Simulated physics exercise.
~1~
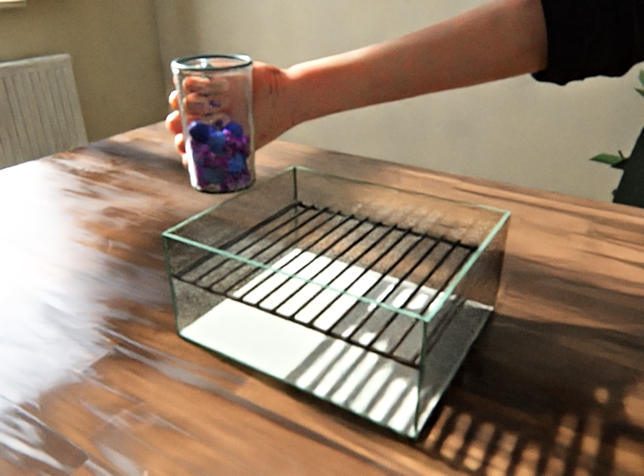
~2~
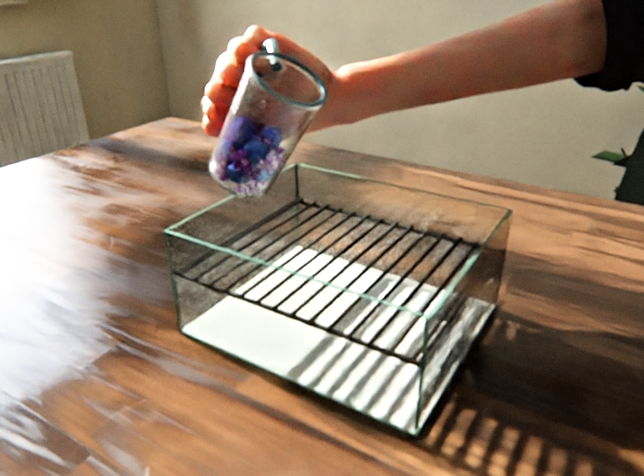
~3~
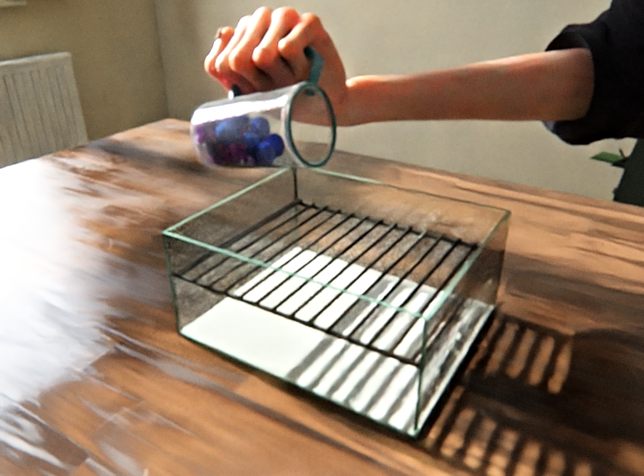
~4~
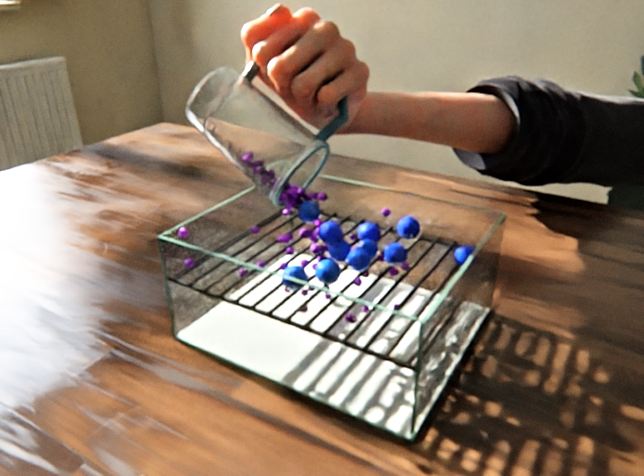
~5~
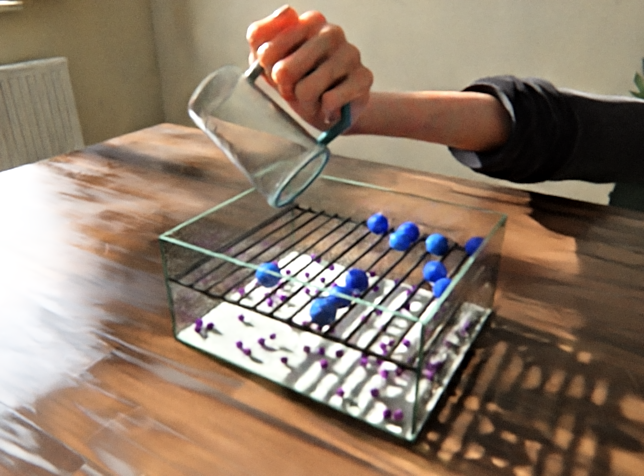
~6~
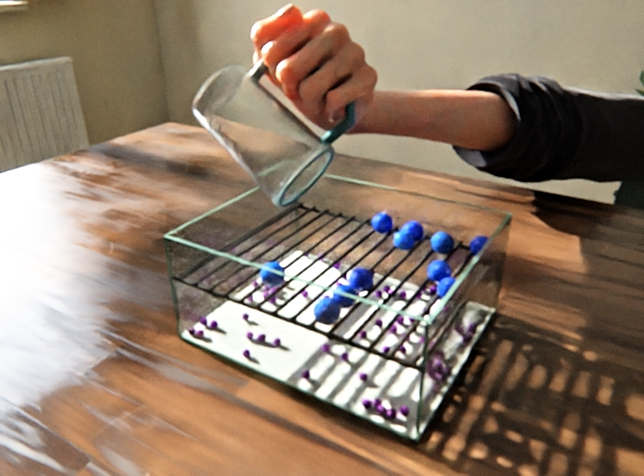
The clip shows a hand tilting a clear cup of purple and blue pieces over a dark grille in an open glass box, pouring them out until the cup is empty; the small purple pieces drop through to the bottom, while the larger blue balls stay on the wires.
